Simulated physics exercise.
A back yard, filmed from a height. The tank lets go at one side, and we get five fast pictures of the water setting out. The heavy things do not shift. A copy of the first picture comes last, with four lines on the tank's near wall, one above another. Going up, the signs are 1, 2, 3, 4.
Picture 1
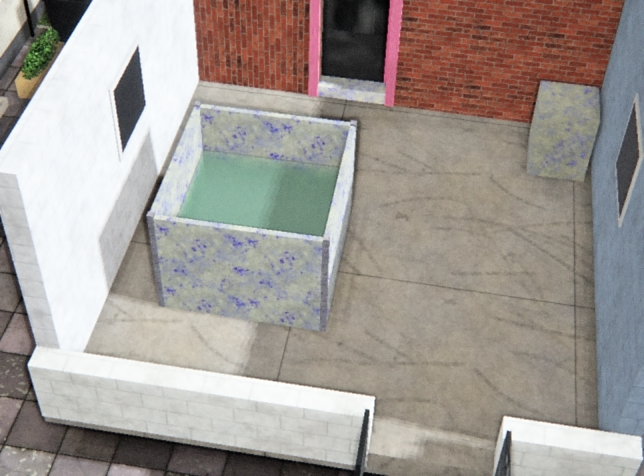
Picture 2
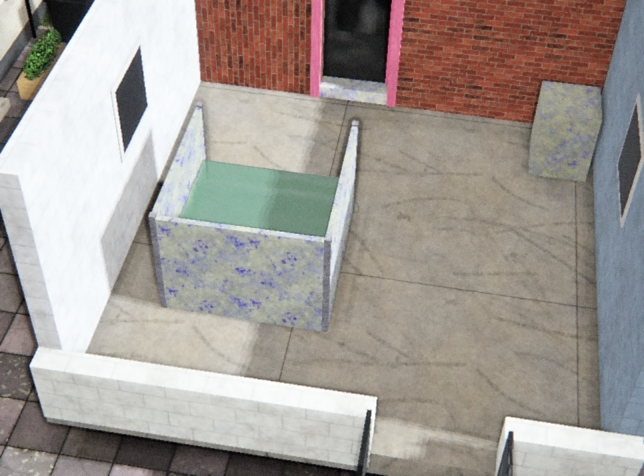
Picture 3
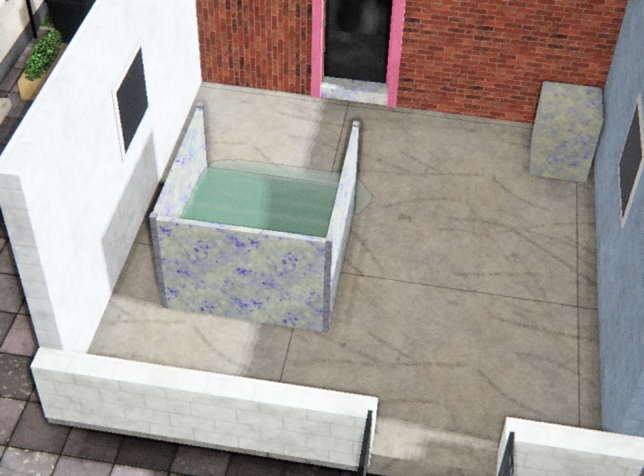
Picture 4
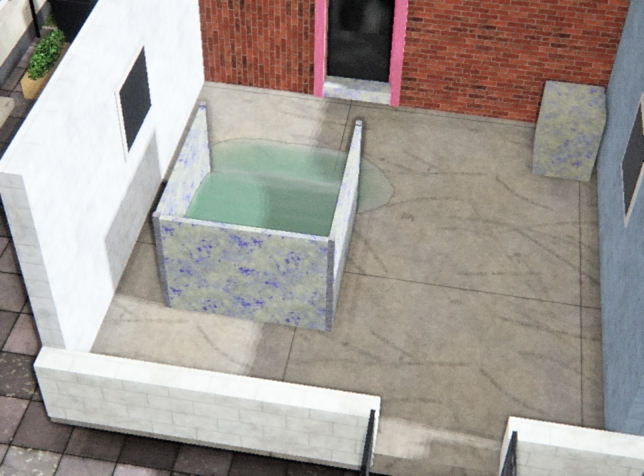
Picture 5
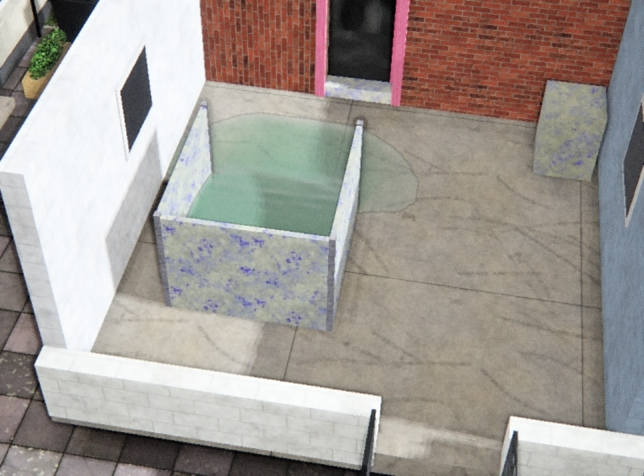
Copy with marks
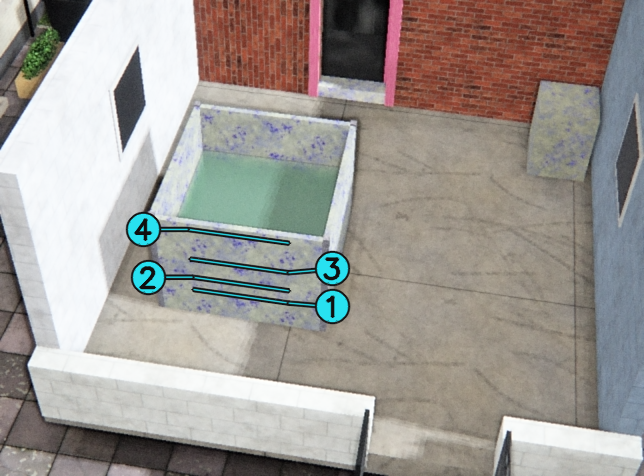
A square tank's back wall vanishes, and green water spreads out across the yard's paving.
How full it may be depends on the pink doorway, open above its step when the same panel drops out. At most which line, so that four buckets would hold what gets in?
1.
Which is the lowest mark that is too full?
2 it is.
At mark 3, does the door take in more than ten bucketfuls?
Yes.
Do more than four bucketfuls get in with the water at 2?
Yes, it does.
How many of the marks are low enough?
One of the four.
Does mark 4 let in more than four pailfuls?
Yes, it does.
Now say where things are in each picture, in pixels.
Water in the tank at rest, its middle at (259, 210); foot of the pink doorway at (351, 100); open gate at (439, 403), in the first picture.
Water covers 2 % of the ground, its front hidden from here, in the second picture.
Water covers 5 % of the ground, its front hidden from here, in the third picture.
Water covers 10 % of the ground, its front hidden from here, in the fourth picture.
Front seen at (393, 162), 17 % of the ground wet, in the fifth picture.
On the marked copy, 1 at (240, 296); 2 at (240, 283); 3 at (239, 265); 4 at (237, 236); from the bottom up 1, 2, 3, 4.
If 1 is chosen, a splash gets over, under a bucket.
If 2 is chosen, about 9 bucketfuls get in.
If 3 is chosen, dozens of bucketfuls pour in.
If 4 is chosen, dozens of bucketfuls pour in.
